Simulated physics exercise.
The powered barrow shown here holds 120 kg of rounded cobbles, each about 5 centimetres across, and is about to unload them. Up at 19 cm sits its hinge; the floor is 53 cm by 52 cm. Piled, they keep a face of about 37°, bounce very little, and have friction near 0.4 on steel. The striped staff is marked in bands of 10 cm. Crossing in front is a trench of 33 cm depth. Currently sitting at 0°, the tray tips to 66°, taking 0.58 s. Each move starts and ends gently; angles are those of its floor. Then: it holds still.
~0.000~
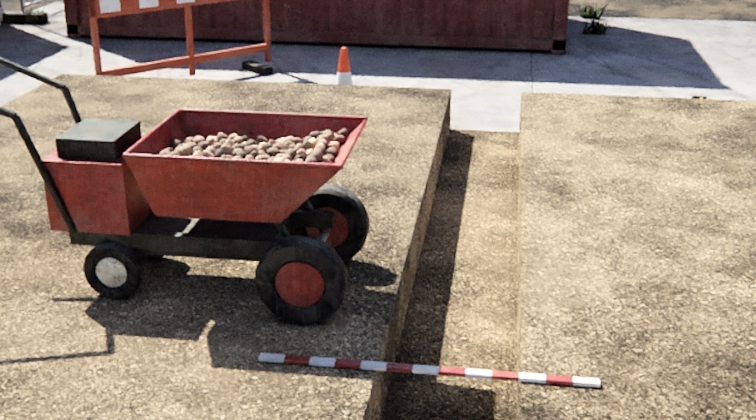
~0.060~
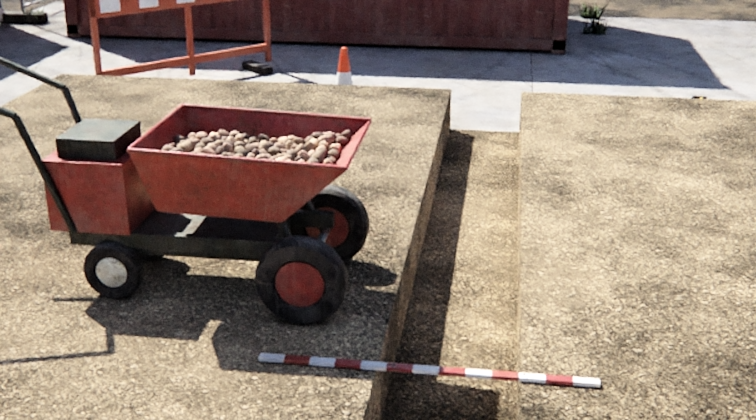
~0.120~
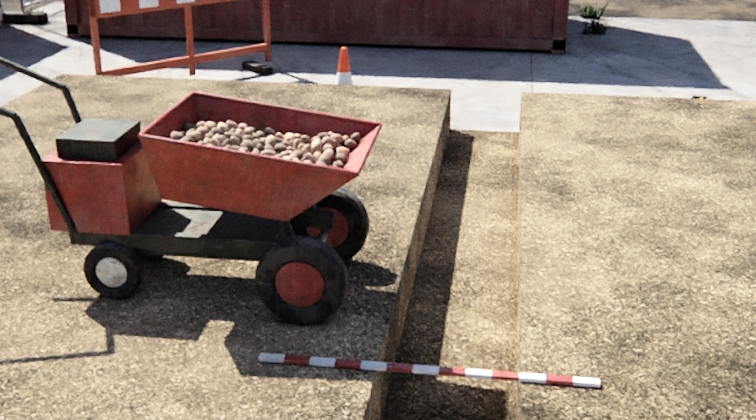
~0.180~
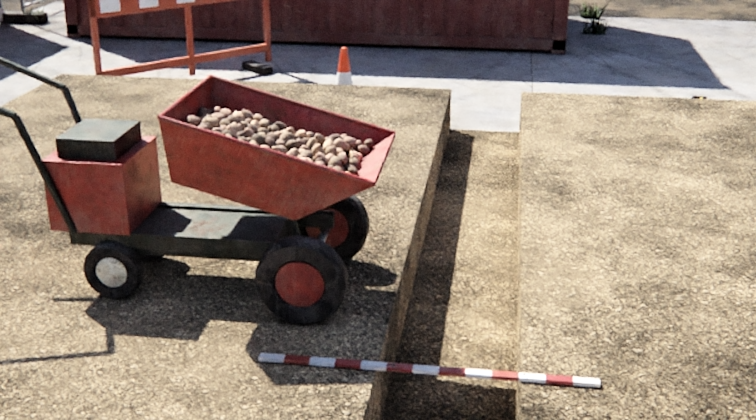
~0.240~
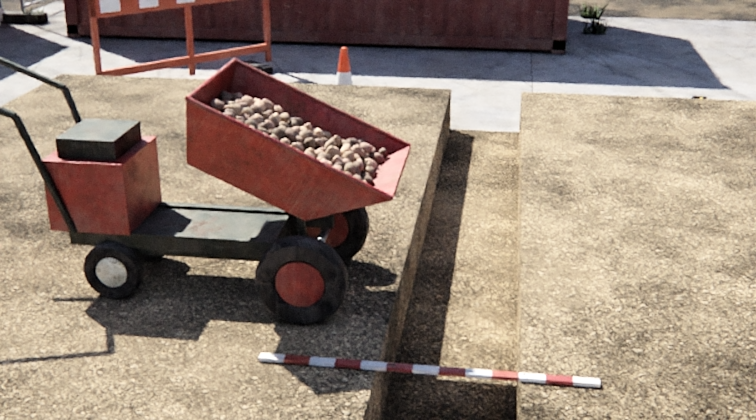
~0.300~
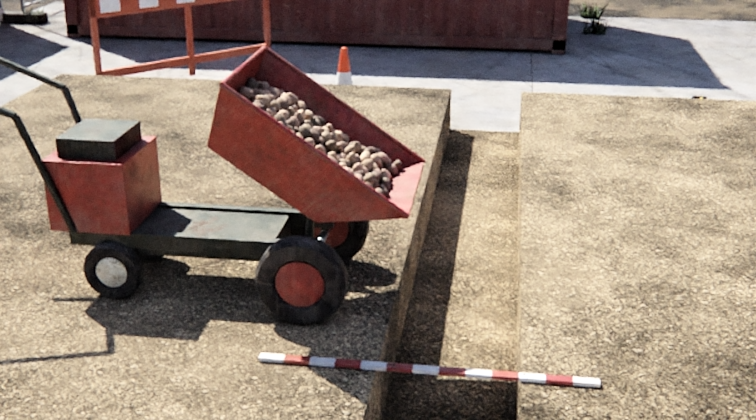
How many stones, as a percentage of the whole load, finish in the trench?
Roughly 71 per cent of the load ends up in the trench.
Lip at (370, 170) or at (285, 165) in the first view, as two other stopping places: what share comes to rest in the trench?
From the first place around 45 per cent, from the other around 100.
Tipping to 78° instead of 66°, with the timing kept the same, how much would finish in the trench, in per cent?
Roughly 75%.
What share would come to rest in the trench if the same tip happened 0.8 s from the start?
Close to 80 percent, then.
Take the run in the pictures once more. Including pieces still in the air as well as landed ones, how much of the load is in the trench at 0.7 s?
20 per cent or so by then.
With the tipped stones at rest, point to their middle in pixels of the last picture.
The middle should be near (496, 354).
After 0.4 s the floor is at 55°; 100 % in the tray; the foremost stones are at (418, 216).
After 0.7 s the floor is at 66°; 80 % in the tray, 20 % in the trench; the foremost stones are at (503, 326).
After 1.0 s the floor is at 66°; 14 % in the tray, 58 % in the trench, 29 % past the trench; the foremost stones are at (675, 314).
After 3.0 s the floor is at 66°; 0 % in the tray, 71 % in the trench, 29 % past the trench; the foremost stones are past the picture's edge.
